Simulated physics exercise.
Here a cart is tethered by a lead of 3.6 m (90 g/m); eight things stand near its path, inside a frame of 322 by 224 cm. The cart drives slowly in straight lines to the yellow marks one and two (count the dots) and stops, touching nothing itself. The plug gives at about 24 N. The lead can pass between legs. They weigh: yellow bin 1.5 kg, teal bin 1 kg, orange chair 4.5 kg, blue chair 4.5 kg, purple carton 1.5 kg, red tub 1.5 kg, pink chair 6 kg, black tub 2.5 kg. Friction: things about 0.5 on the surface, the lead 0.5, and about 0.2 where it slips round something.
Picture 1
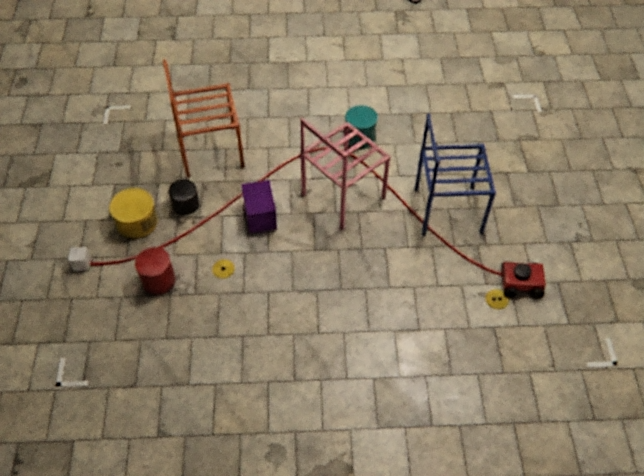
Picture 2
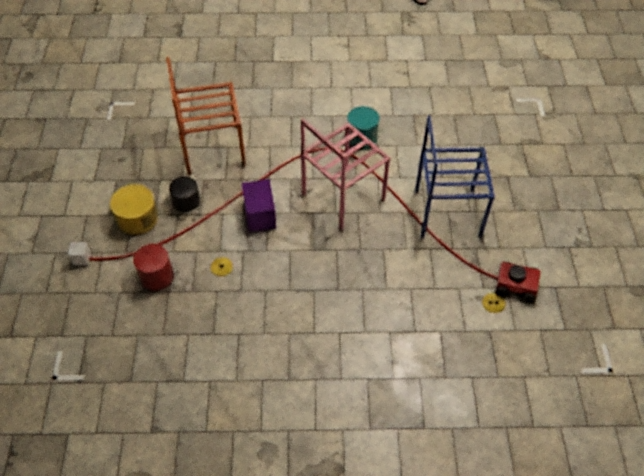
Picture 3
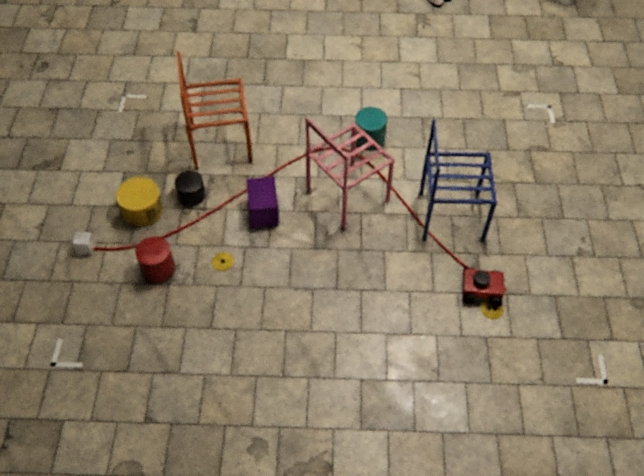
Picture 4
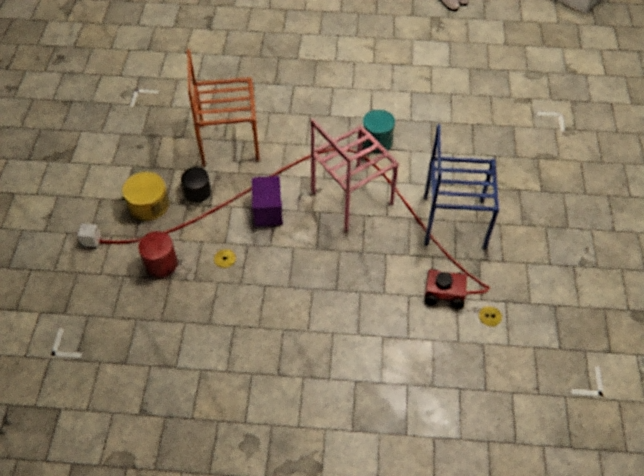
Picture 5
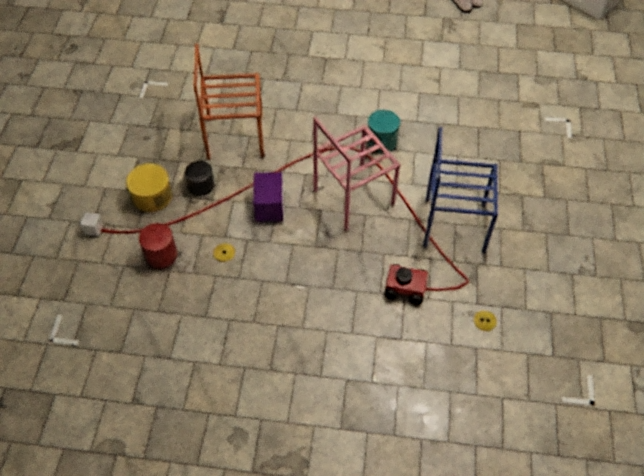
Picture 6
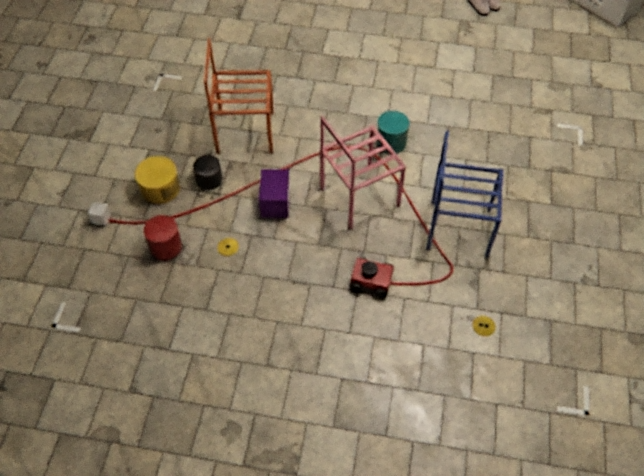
A small red cart moves left past the blue chair, trailing a bending red lead.
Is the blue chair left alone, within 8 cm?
The blue chair moves.
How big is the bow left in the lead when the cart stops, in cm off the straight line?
Some 100 cm.
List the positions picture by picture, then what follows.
Blue chair (458, 169); marks (223, 269) (497, 299); lead runs through (232, 201) (470, 260); cart (529, 283), in the first frame.
Lead runs through (468, 263); cart (524, 287), in the second frame.
Cart (489, 291), in the third frame.
Cart (453, 292), in the fourth frame.
Lead runs through (466, 278); cart (414, 288), in the fifth frame.
Blue chair (469, 190); lead runs through (440, 280); cart (379, 282), in the sixth frame.
Next, cart at (281, 256), 11 N at the fixed end; nothing else has moved.
Then, cart at (283, 263), lead slack at the fixed end; blue chair 13 cm off its start.
After that, cart at (387, 295), lead slack at the fixed end; blue chair 13 cm off its start at (450, 182).
Later, cart at (483, 325), lead slack at the fixed end; blue chair 13 cm off its start.
At the end, cart at (483, 325), lead slack at the fixed end; blue chair 13 cm off its start at (450, 182).
